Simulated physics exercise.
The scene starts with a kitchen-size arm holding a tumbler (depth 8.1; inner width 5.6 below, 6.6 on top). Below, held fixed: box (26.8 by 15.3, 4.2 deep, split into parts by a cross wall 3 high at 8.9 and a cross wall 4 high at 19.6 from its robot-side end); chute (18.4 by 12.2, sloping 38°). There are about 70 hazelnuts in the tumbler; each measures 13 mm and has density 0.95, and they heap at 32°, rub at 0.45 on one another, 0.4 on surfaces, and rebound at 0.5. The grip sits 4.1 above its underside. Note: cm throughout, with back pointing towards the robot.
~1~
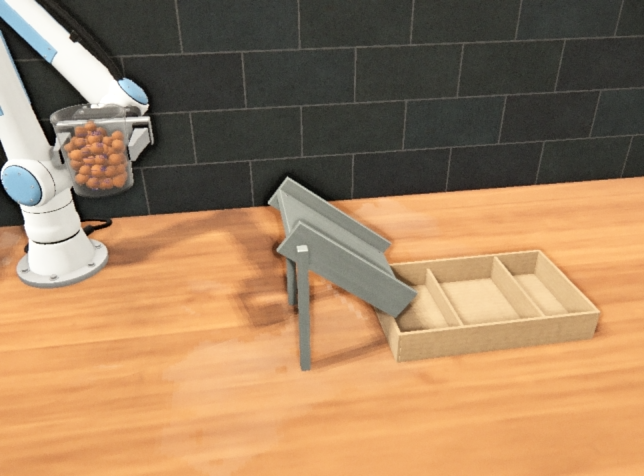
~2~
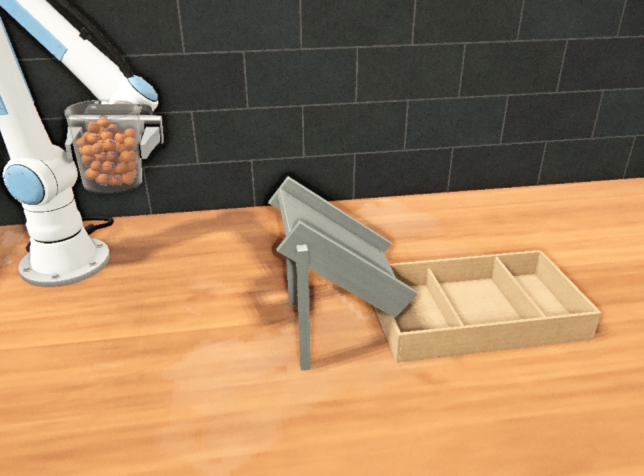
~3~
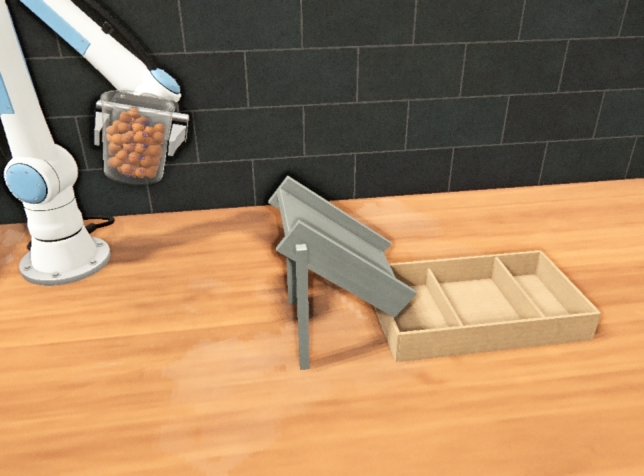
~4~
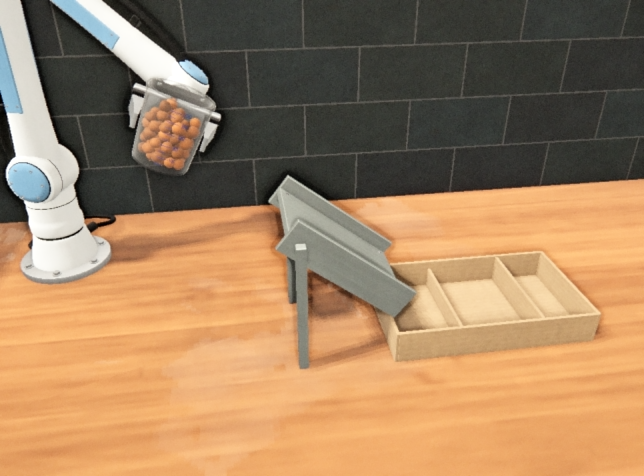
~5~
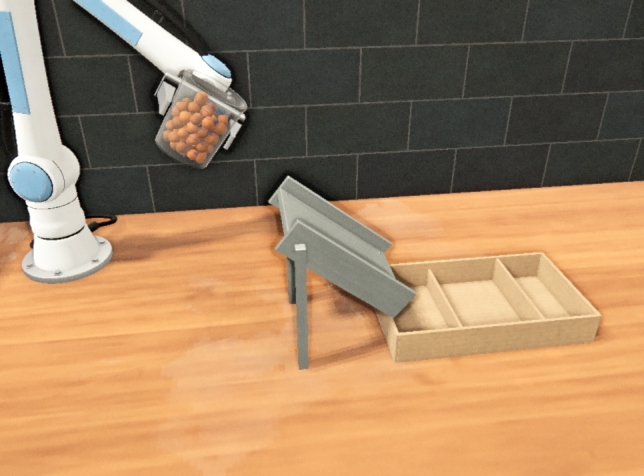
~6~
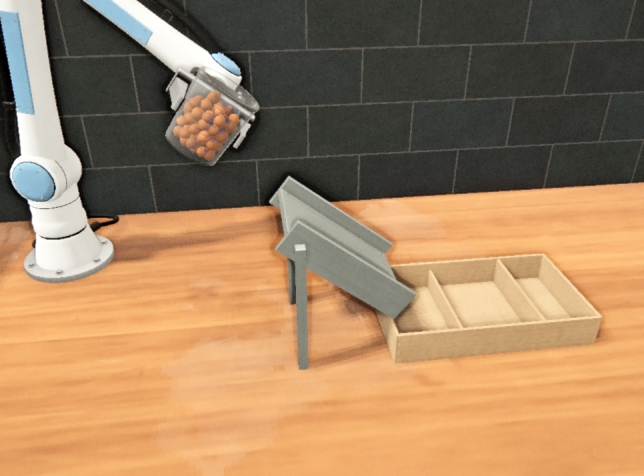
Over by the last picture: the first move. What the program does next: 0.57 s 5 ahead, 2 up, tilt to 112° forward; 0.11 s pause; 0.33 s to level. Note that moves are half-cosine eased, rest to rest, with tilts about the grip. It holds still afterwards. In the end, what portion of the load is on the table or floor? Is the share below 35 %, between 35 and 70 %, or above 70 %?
Below 35 %.
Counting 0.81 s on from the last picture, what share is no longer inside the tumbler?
By then about 80 % is out.
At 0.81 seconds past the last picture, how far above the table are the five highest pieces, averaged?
I'd put it near 32 cm.
Then, 0.40 s on, tilted 97° forward, highest piece 34 above the table; 69 in the tumbler, 1 on the chute or in flight.
Then, 0.81 s on, tilted 75° forward, highest piece 33 above the table; 19 in the robot-side part, 13 in the tumbler, 2 in the far-side part, 1 in the middle part, 35 on the chute or in flight.
Then, 1.21 s on, level, highest piece 30 above the table; 43 in the robot-side part, 12 in the middle part, 9 in the tumbler, 4 in the far-side part, 2 on the table or floor.
Then, 2.26 s on, level, highest piece 30 above the table; 43 in the robot-side part, 12 in the middle part, 9 in the tumbler, 4 in the far-side part, 2 on the table or floor.
In the end, 43 in the robot-side part, 12 in the middle part, 9 in the tumbler, 4 in the far-side part, 2 on the table or floor. That is 3 % on the table or floor.
